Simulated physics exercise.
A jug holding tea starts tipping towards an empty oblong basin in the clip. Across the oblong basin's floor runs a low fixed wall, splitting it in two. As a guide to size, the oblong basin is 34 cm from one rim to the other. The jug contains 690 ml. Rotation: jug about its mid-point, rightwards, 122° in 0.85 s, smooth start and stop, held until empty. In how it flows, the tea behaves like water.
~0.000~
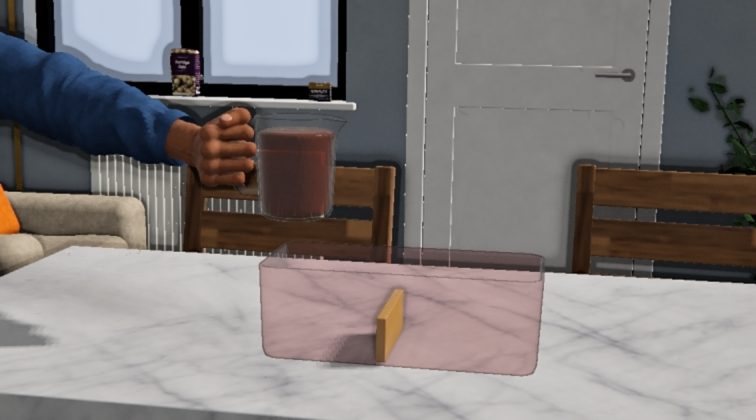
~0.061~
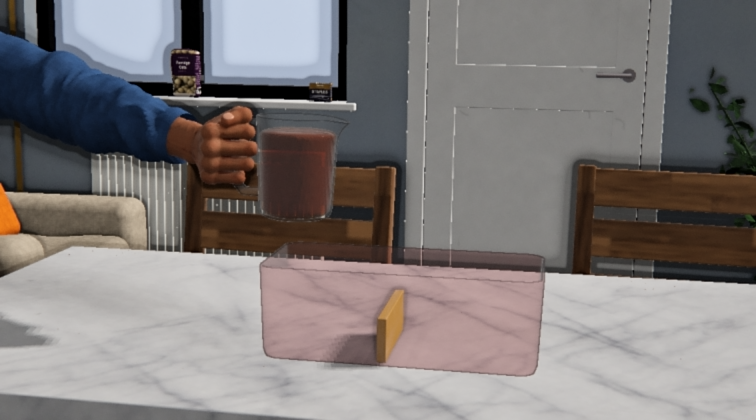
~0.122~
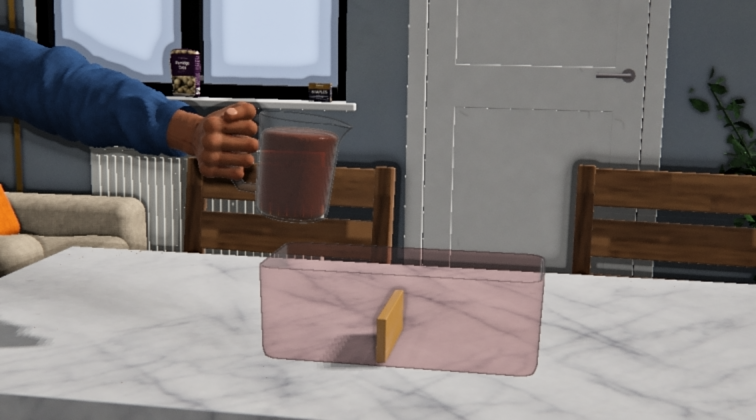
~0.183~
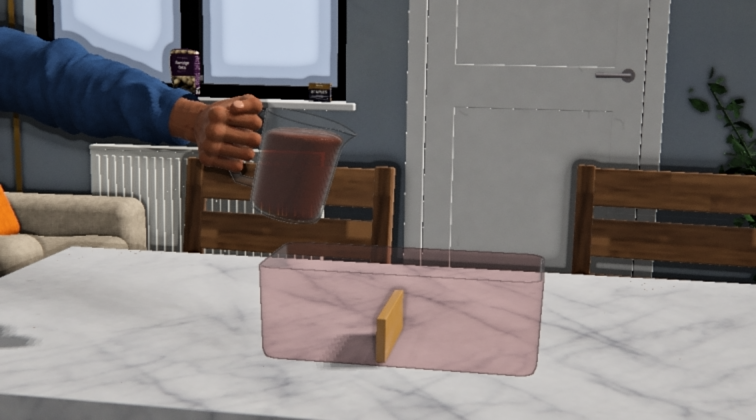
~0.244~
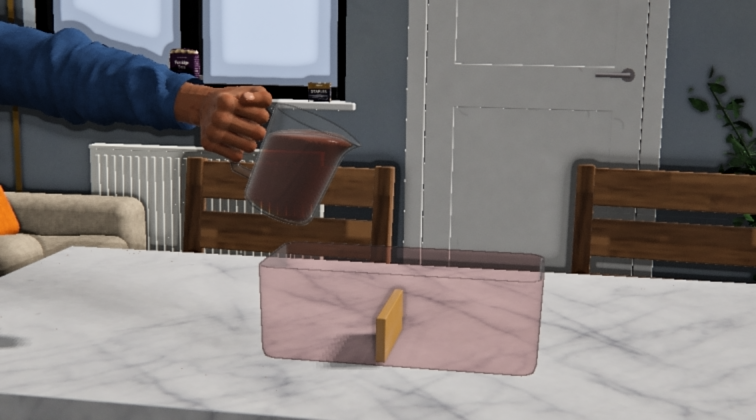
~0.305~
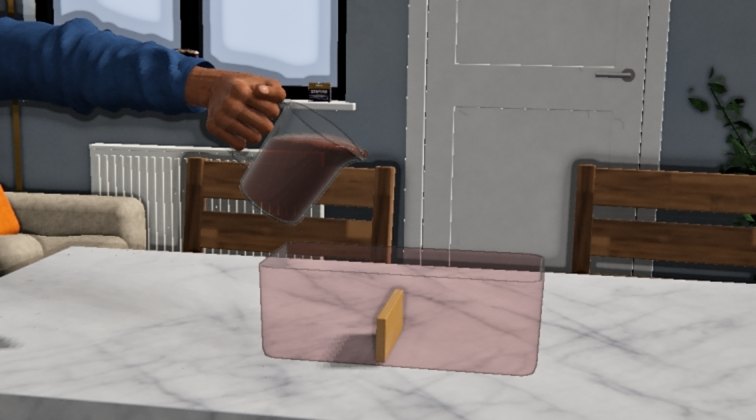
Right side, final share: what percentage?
38 per cent.
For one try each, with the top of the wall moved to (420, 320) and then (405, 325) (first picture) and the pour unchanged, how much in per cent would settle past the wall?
15 % and 35 %.
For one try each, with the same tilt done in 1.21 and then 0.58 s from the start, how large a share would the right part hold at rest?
The first try gives around 50 percent, the second around 25 percent.
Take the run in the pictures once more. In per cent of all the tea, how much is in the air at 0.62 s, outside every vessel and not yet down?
Around 20 in a hundred.
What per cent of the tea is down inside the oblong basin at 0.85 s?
It works out near 90 per cent.
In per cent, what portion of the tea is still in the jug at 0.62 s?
Near 52 in a hundred.
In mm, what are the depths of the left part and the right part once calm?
On the left it stands about 20 mm, on the right about 10 mm.
Then, 0.62 s in, the tilt is 101° and 51 per cent is still to pour, 5 is left of the wall and 24 right of it.
Then, 0.85 s in, the tilt is 122° and 5 per cent is still to pour, 53 is left of the wall and 37 right of it.
Then, 1.09 s in, the tilt is 122° and 0 per cent is still to pour, 60 is left of the wall and 38 right of it.
Then, 1.35 s in, the tilt is 122° and 0 per cent is still to pour, 60 is left of the wall and 38 right of it.
Finally, 60 per cent lies left of the wall, 38 right of it and 2 outside.
